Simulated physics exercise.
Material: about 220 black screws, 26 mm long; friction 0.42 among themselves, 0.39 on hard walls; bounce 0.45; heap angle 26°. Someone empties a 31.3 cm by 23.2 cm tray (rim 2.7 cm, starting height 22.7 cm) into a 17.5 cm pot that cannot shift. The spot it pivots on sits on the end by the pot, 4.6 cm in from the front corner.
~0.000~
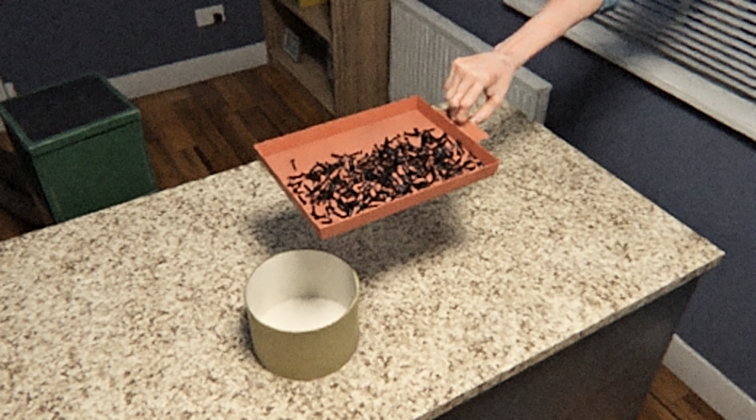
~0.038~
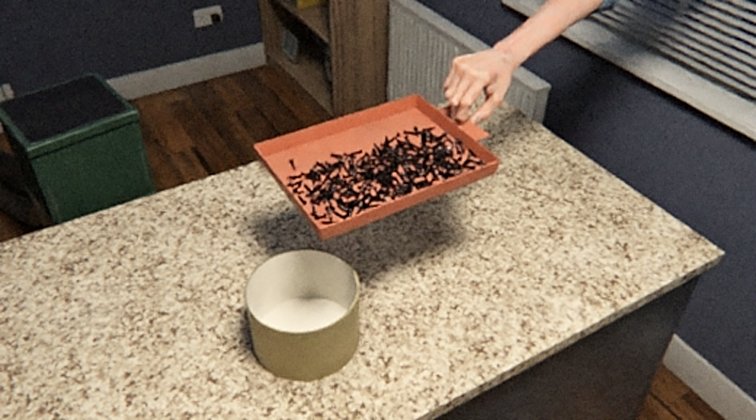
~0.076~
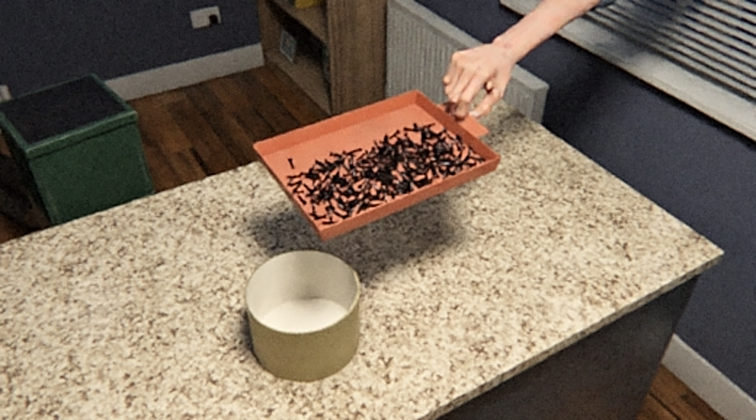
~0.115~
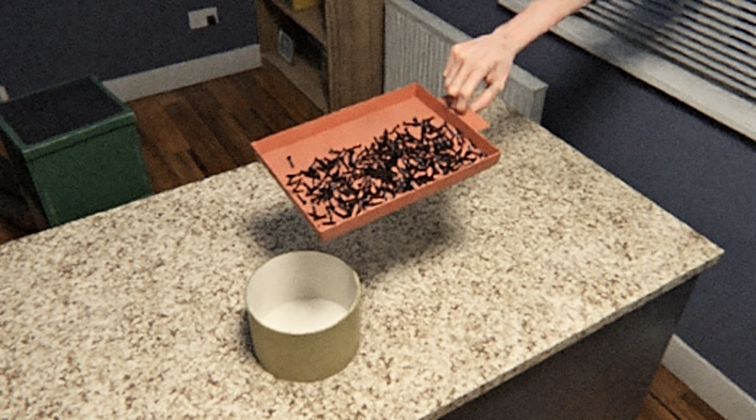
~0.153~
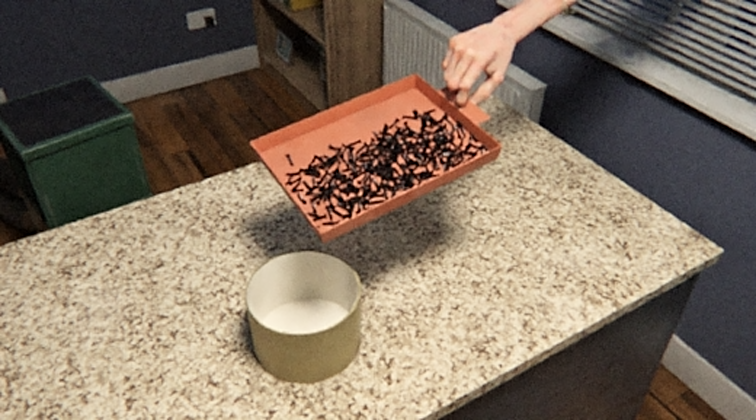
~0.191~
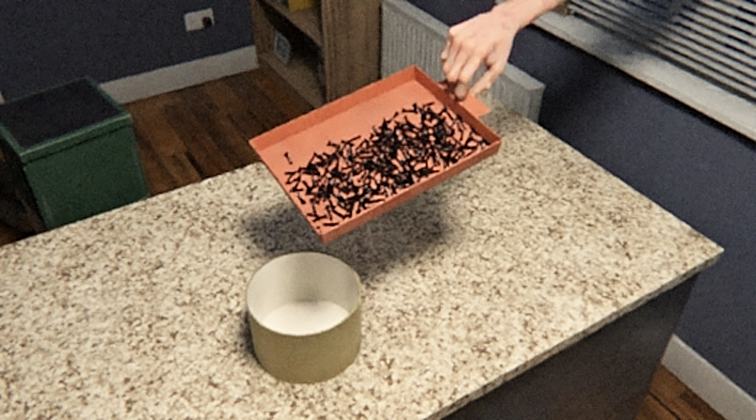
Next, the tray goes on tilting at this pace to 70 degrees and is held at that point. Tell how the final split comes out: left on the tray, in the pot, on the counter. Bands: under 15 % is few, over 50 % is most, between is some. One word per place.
Tray: Some, pot: Most, counter: Few.
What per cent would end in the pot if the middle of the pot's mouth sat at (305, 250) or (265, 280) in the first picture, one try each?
Around 5 per cent, then around 25 per cent.
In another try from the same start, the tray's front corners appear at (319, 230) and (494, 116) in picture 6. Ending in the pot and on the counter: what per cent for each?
You'd end with pot at 20 and counter at 50.
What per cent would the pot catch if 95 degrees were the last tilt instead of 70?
Roughly 100 %.
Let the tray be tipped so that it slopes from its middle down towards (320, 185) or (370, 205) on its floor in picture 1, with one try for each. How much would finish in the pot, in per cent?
Roughly 15 per cent on the first try and 35 per cent on the second.
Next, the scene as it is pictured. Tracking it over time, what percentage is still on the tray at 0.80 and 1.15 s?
Roughly 100 then 45.
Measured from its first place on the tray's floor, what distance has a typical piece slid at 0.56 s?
By then it sits near 4 cm from where it began.
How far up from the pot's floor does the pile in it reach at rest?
Some 3.0 cm up.
Then, at 0.56 s, tilt 40 degrees; the tray holds 100 %, the pot 0 %.
After 0.80 s, tilt 59 degrees; the tray holds 100 %, the pot 0 %.
After 1.15 s, tilt 70 degrees; the tray holds 45 %, the pot 45 %.
At rest (2.1 s), tray 35 %, pot 65 %, counter 5 %.
